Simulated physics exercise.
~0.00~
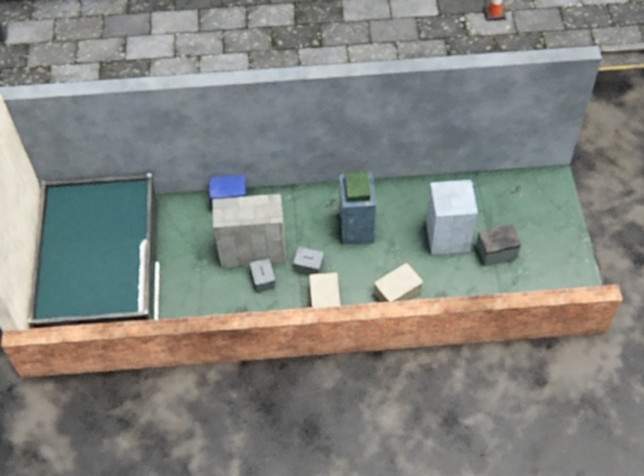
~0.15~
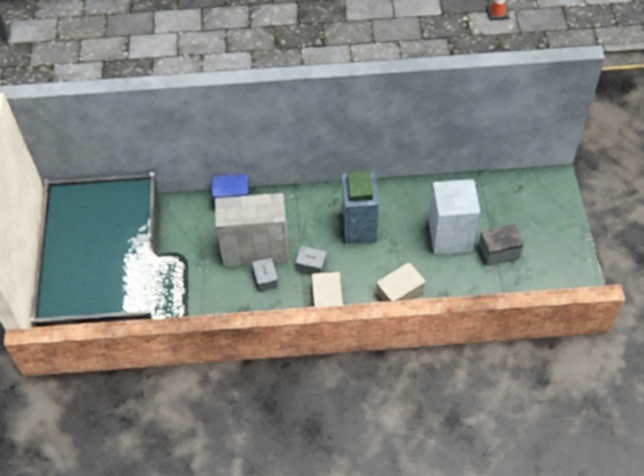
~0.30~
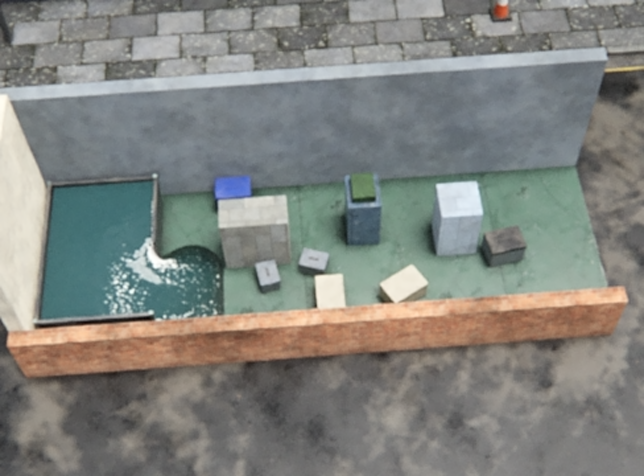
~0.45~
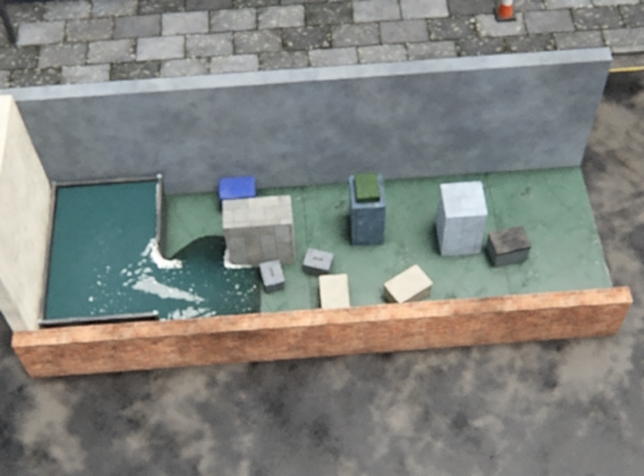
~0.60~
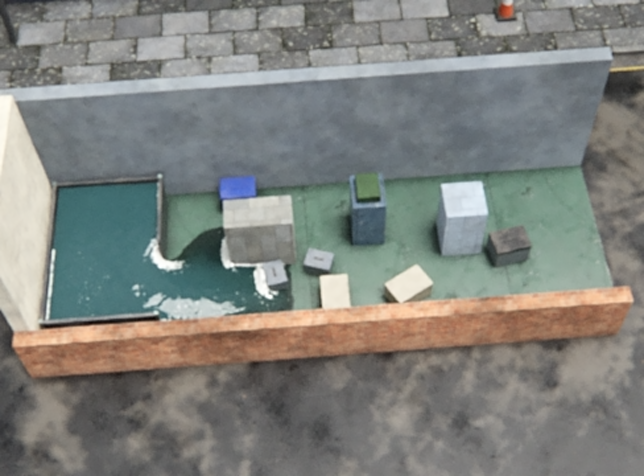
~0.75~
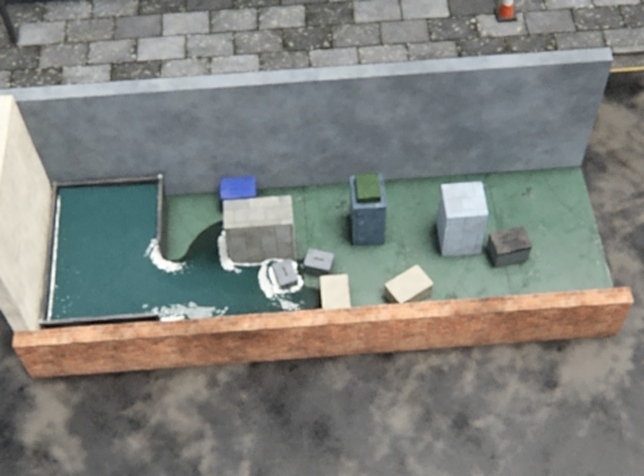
In a walled passage with a green floor, dark water bursts from a tank at the left through a gap in its side and spreads rightward in white foam, reaching the scattered blocks and slightly shifting one small grey box.
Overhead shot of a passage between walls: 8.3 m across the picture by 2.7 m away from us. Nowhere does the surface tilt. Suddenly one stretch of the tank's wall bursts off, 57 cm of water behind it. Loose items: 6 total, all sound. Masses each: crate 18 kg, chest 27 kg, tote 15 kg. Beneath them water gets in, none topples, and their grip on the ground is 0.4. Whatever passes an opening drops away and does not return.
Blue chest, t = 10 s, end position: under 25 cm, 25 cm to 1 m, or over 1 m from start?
It should stay almost in place.
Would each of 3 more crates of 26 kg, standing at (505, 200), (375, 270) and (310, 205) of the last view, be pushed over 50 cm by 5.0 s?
Per the listed order, stays closer, goes farther, stays closer.
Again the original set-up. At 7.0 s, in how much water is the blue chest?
About 6 cm.
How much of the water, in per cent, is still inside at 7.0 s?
About 66 in a hundred parts of the water.
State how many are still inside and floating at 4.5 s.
Tally: 0 of them.
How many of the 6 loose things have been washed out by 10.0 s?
3.
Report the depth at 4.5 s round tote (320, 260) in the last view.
Around 9 centimetres.
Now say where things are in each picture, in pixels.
In the first frame, the blue chest at (227, 186) rests on the ground; water covers 3.7 m2; 0 of 6 have shifted.
In the second frame, the blue chest at (230, 185), on the bottom; 4.4 m2 under water; 0 of 6 have shifted.
In the third frame, the blue chest at (233, 187), on the bottom; 5.2 m2 under water; 0 of 6 have shifted.
In the fourth frame, the blue chest at (237, 187) rests on the ground; 5.9 m2 under water; 0 of 6 have shifted.
In the fifth frame, the blue chest at (238, 187) rests on the ground; 6.5 m2 under water; 0 of 6 have shifted.
In the sixth frame, the blue chest at (238, 188) rests on the ground; 7.0 m2 under water; 1 of 6 have shifted.
After 2.0 s the blue chest is near (238, 188), 0.0 m from its start, aground; 0 of 6 are out; 1 afloat.
After 4.5 s the blue chest is near (238, 188), 0.0 m from its start, aground; 3 of 6 are out; 0 afloat.
After 7.0 s the blue chest is near (238, 188), 0.0 m from its start, aground; 3 of 6 are out; 0 afloat.
After 10.0 s the blue chest is near (238, 188), 0.0 m from its start, aground; 3 of 6 are out; 0 afloat.
